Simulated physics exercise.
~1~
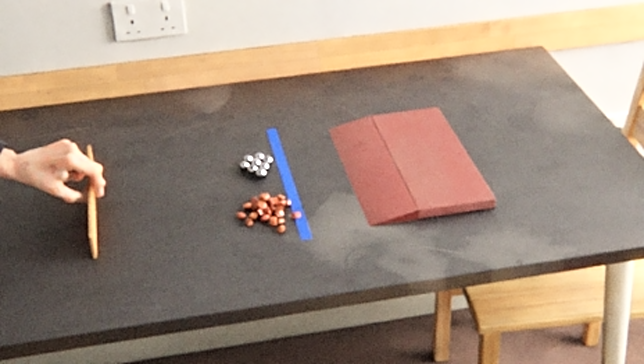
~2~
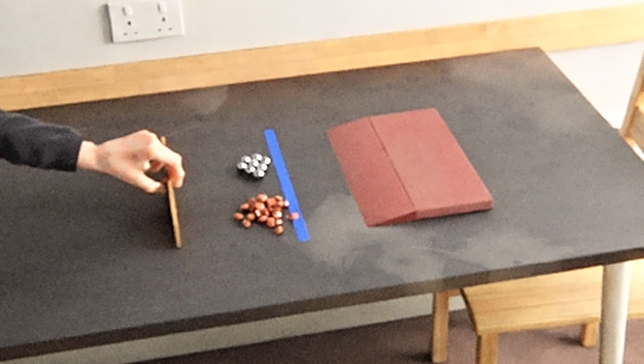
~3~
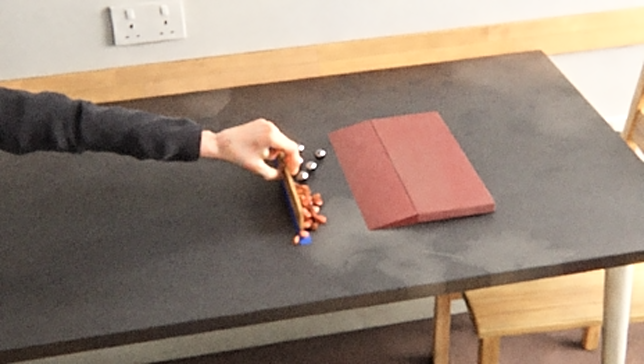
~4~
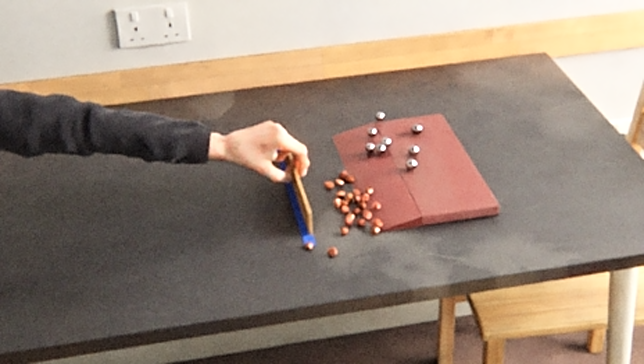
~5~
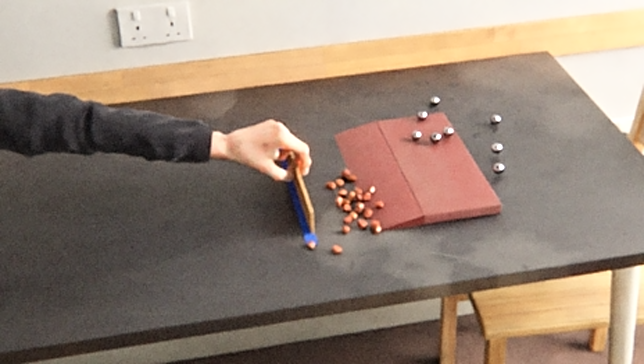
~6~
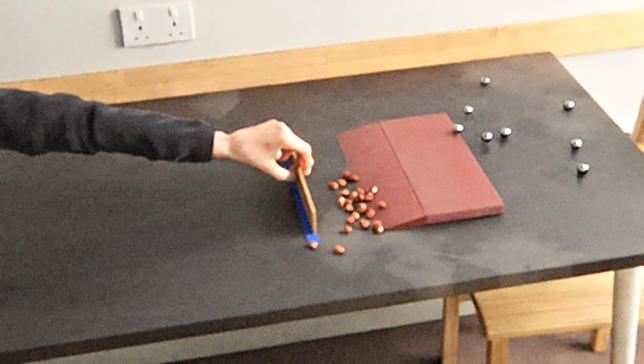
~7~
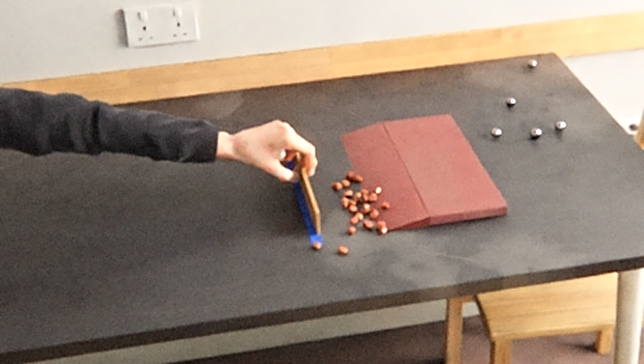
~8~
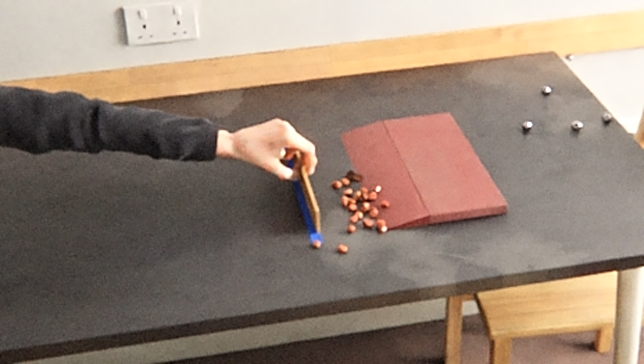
On a dark table, a hand swept an upright card rightward into shiny silver balls and reddish-brown nuggets, stopping at the blue tape. The balls rolled over the low red wedge towards the far right edge, while the brown pieces mostly settled before it.
